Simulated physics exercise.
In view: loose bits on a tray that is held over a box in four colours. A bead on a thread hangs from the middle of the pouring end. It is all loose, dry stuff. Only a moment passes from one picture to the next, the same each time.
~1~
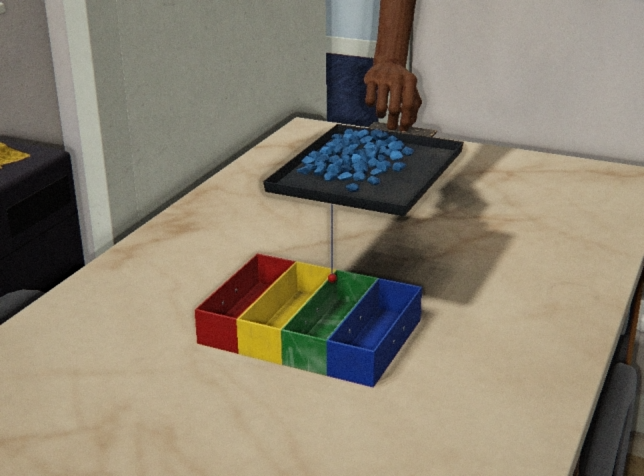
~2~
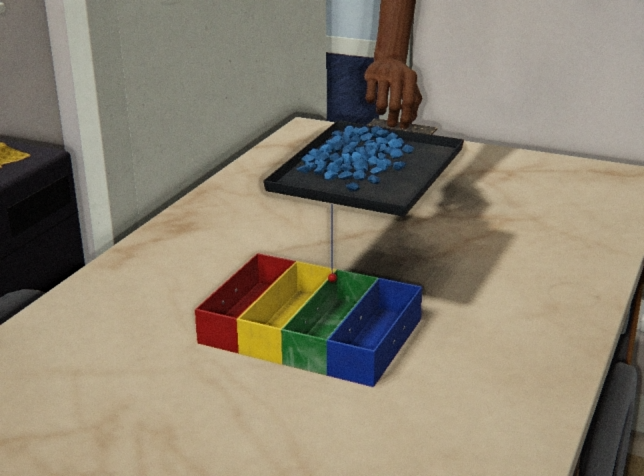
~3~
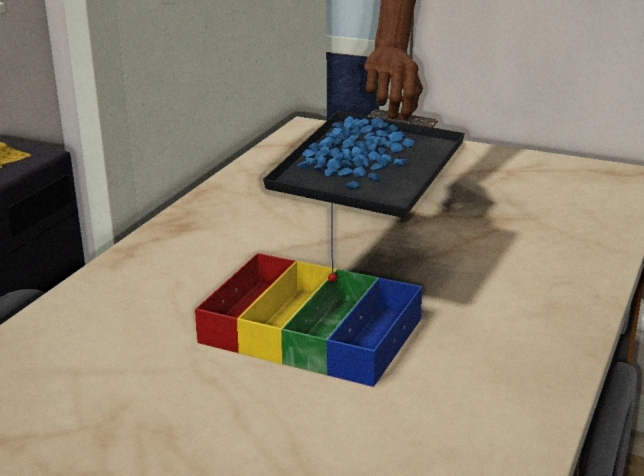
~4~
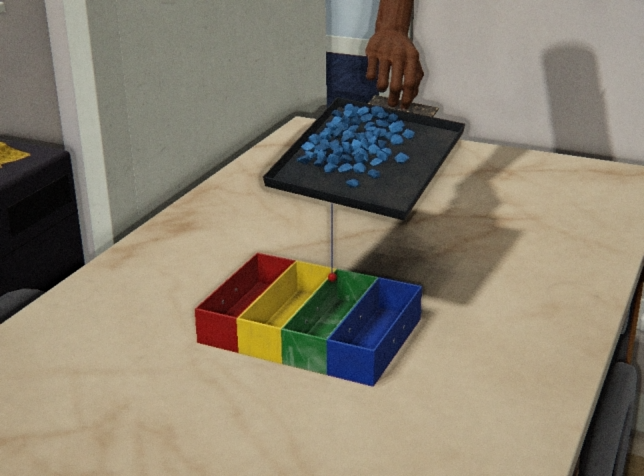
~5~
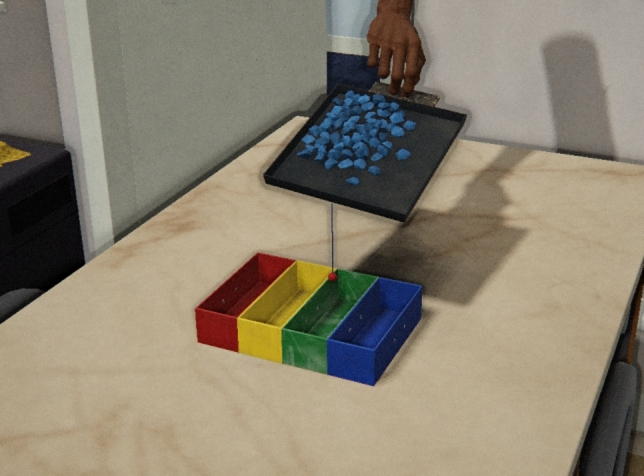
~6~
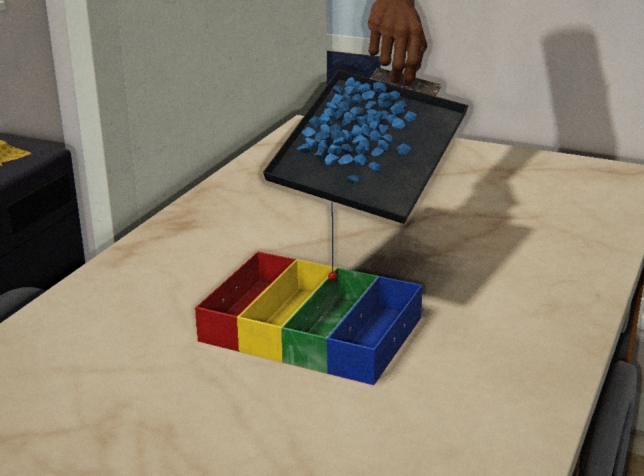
On a pale marbled table, a hand holds a dark tray of blue stones above a box with red, yellow, green and blue cells, a red bead hanging on a thread. The hand raises the tray's far side, tilting it gradually toward the box, its near edge slanting lower at the right.
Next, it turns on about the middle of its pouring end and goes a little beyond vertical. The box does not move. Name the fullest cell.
The blue one ends fullest.
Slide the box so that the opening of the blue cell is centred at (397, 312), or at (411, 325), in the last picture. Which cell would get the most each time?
The first try: The blue cell. The second: The green cell.
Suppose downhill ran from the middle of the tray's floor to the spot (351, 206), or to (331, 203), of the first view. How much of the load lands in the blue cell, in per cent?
Near 40 % and 10 %.
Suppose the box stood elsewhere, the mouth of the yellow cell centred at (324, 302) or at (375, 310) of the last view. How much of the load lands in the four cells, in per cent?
Roughly 100 per cent, and 100 per cent.
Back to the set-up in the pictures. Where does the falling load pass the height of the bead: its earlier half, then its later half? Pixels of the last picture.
Early half (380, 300), late half (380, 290).
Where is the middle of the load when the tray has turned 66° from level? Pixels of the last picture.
Around (374, 197).
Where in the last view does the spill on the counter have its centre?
Roughly at (447, 368).
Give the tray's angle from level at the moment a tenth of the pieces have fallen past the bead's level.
At some 75 degrees.
Soon, tray tipped steeply; most on the tray; a small part falling or outside the box.
A while on, tray tipped past a quarter turn; a small part on the tray; about half in the blue cell; a small part in the green cell; a stray few in the yellow cell; about a quarter falling or outside the box.
Towards the end, tray tipped past a quarter turn; about two thirds in the blue cell; a small part in the green cell; a stray few in the yellow cell; about a quarter falling or outside the box.
Finally, tray tipped past a quarter turn; about two thirds in the blue cell; a small part in the green cell; a stray few in the yellow cell; none in the red cell; about a quarter outside the box.
